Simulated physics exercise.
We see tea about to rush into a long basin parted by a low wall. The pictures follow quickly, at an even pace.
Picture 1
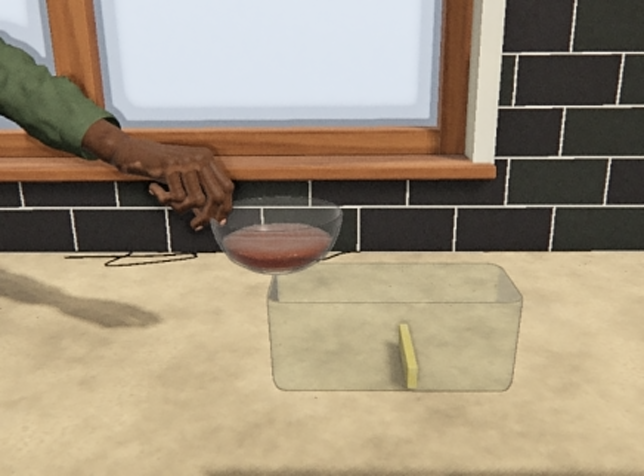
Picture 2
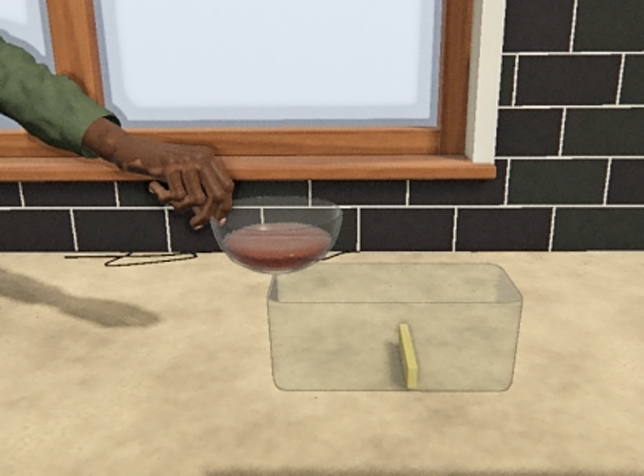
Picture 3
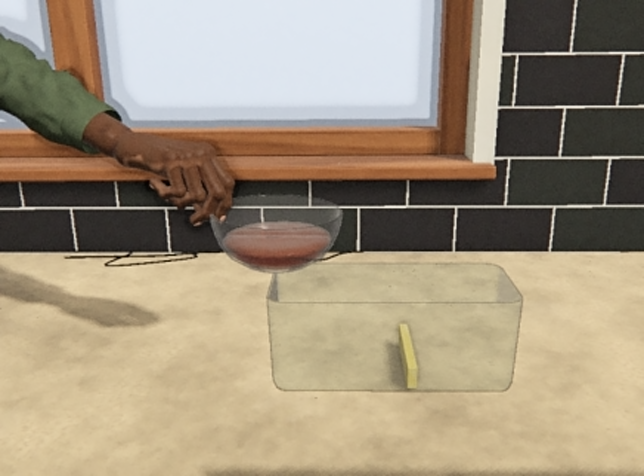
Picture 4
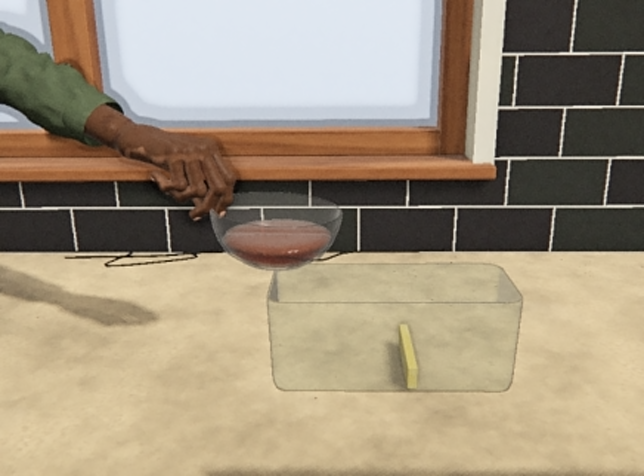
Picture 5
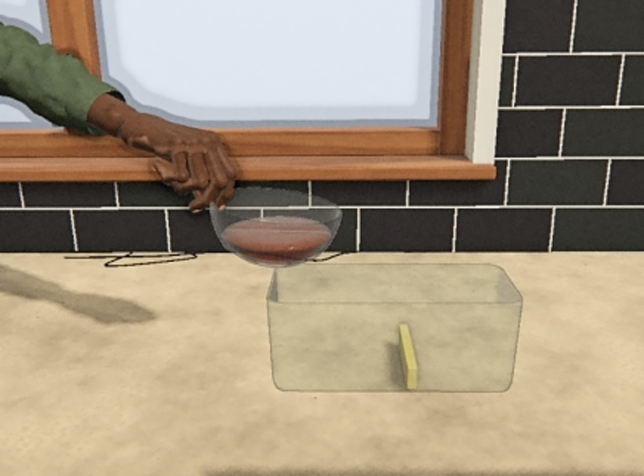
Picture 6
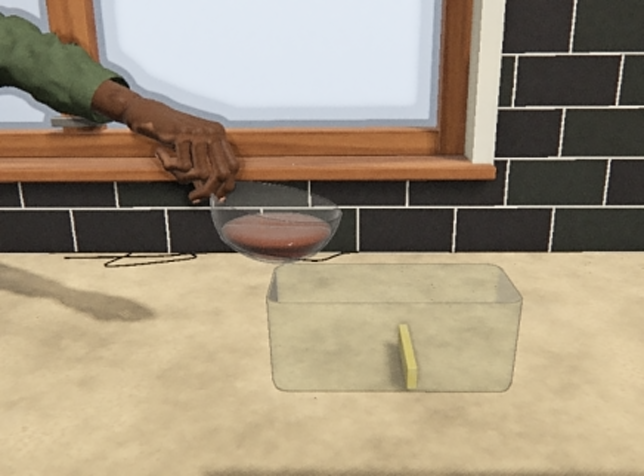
A hand reaching from a green sleeve at the left holds a clear glass bowl of reddish-brown tea, almost still at first, above the left end of a long clear basin with a low yellow wall inside. Then the hand gradually tilts the bowl slightly rightward, raising its left side.
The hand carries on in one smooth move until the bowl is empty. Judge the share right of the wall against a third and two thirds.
The share right of the wall is from a third to two thirds.
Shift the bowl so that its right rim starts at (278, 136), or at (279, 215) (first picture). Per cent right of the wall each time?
The first gives 15 %, the second 15 %.
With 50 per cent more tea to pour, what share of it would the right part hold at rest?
Close to 65 per cent.
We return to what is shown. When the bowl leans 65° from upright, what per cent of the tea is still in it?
Roughly 60 in a hundred.
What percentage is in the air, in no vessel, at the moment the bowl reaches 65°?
Some 35 per cent.
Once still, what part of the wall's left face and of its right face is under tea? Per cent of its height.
Left: 20 %. Right: 50 %.
A moment on, the bowl is tipped part way and 61 per cent is still to pour, 6 is left of the wall and 0 right of it.
Next, the bowl is tipped right over and 1 per cent is still to pour, 34 is left of the wall and 51 right of it.
Then the bowl is tipped right over and 0 per cent is still to pour, 41 is left of the wall and 59 right of it.
Later the bowl is tipped right over and 0 per cent is still to pour, 41 is left of the wall and 59 right of it.
Finally, 41 per cent lies left of the wall, 59 right of it and 1 outside.
